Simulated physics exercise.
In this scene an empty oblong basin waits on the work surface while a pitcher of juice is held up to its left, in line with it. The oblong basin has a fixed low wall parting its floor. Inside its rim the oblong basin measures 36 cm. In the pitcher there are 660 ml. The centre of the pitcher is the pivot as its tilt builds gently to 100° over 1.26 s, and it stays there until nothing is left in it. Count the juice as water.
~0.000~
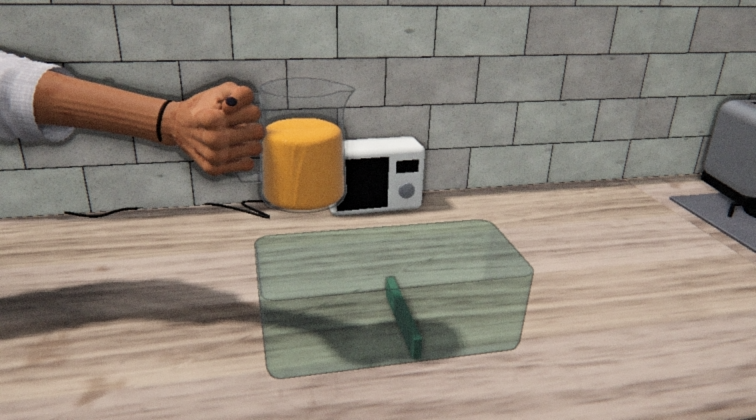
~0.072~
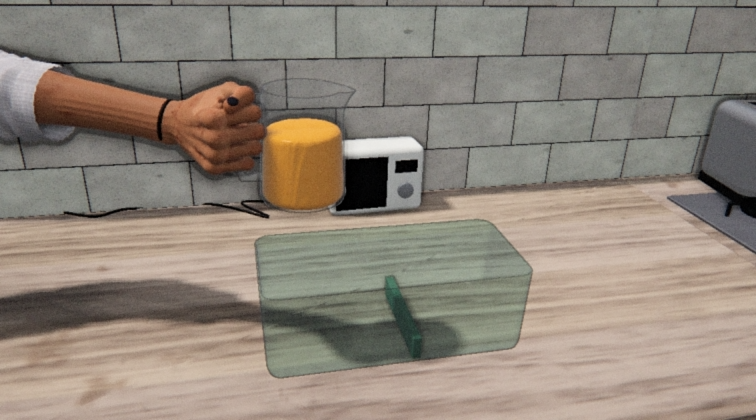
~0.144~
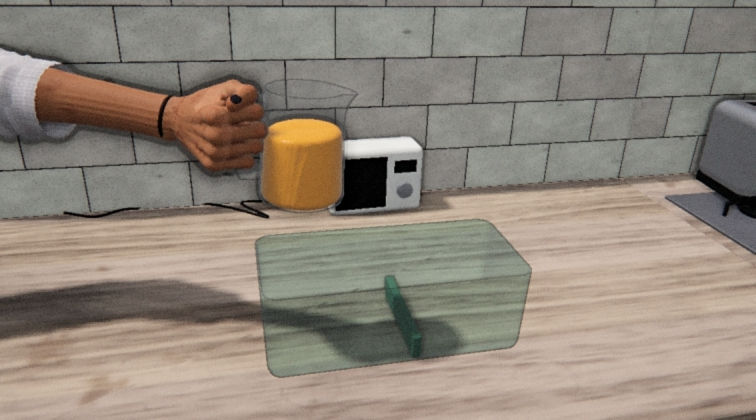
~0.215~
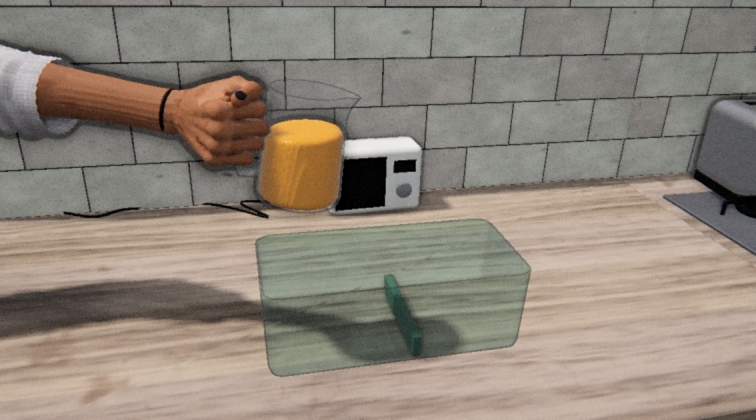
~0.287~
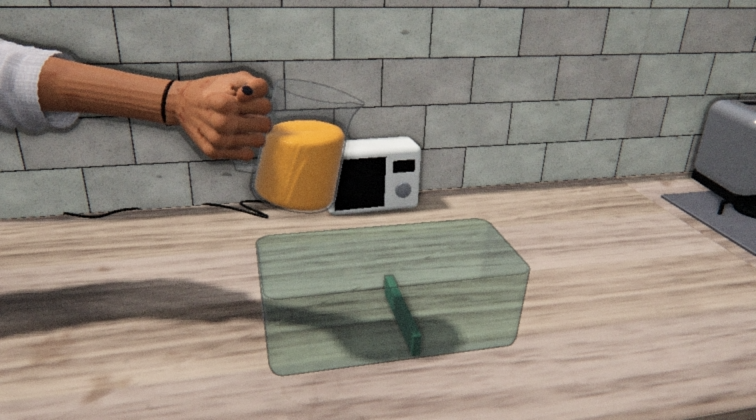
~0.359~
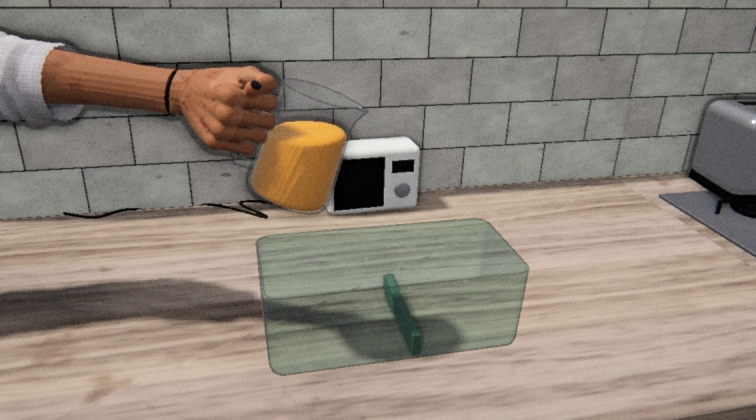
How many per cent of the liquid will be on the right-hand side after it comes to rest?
Some 83 per cent will be on the right-hand side.
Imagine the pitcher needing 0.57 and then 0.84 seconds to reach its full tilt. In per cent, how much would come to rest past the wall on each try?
80 then 85 %.
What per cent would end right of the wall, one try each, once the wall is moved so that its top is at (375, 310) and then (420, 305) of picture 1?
Some 90 in a hundred, then some 50 in a hundred.
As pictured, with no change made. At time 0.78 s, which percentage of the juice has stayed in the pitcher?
96 %.
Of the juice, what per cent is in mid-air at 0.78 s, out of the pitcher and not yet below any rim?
Share: Roughly 5 per cent.
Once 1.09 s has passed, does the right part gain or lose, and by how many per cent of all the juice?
It goes higher by about 58 %.
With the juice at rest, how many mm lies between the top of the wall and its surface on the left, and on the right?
Measured: Left around 32 mm, right around 12 mm.
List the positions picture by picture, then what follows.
It leans 0°; its right rim is at (355, 88); the juice meets the walls at (263, 130) and (340, 127); the oblong basin's rim runs from (257, 268) to (512, 246); the wall's top is at (403, 307), in the first picture.
It leans 1°; its right rim is at (356, 89); the juice meets the walls at (263, 130) and (340, 127), in the second picture.
It leans 3°; its right rim is at (358, 92); the juice meets the walls at (264, 132) and (341, 128), in the third picture.
It leans 7°; its right rim is at (361, 96); the juice meets the walls at (265, 133) and (341, 129), in the fourth picture.
It leans 12°; its right rim is at (365, 102); the juice meets the walls at (266, 133) and (343, 129), in the fifth picture.
It leans 19°; its right rim is at (369, 110); the juice meets the walls at (264, 138) and (345, 131), in the sixth picture.
After 0.78 s the tilt is 68° and 95 per cent is still to pour, 0 is left of the wall and 0 right of it.
After 1.09 s the tilt is 95° and 50 per cent is still to pour, 1 is left of the wall and 25 right of it.
After 1.41 s the tilt is 100° and 13 per cent is still to pour, 6 is left of the wall and 72 right of it.
After 1.76 s the tilt is 100° and 2 per cent is still to pour, 11 is left of the wall and 83 right of it.
In the end 15 per cent lies left of the wall, 83 right of it and 1 outside.
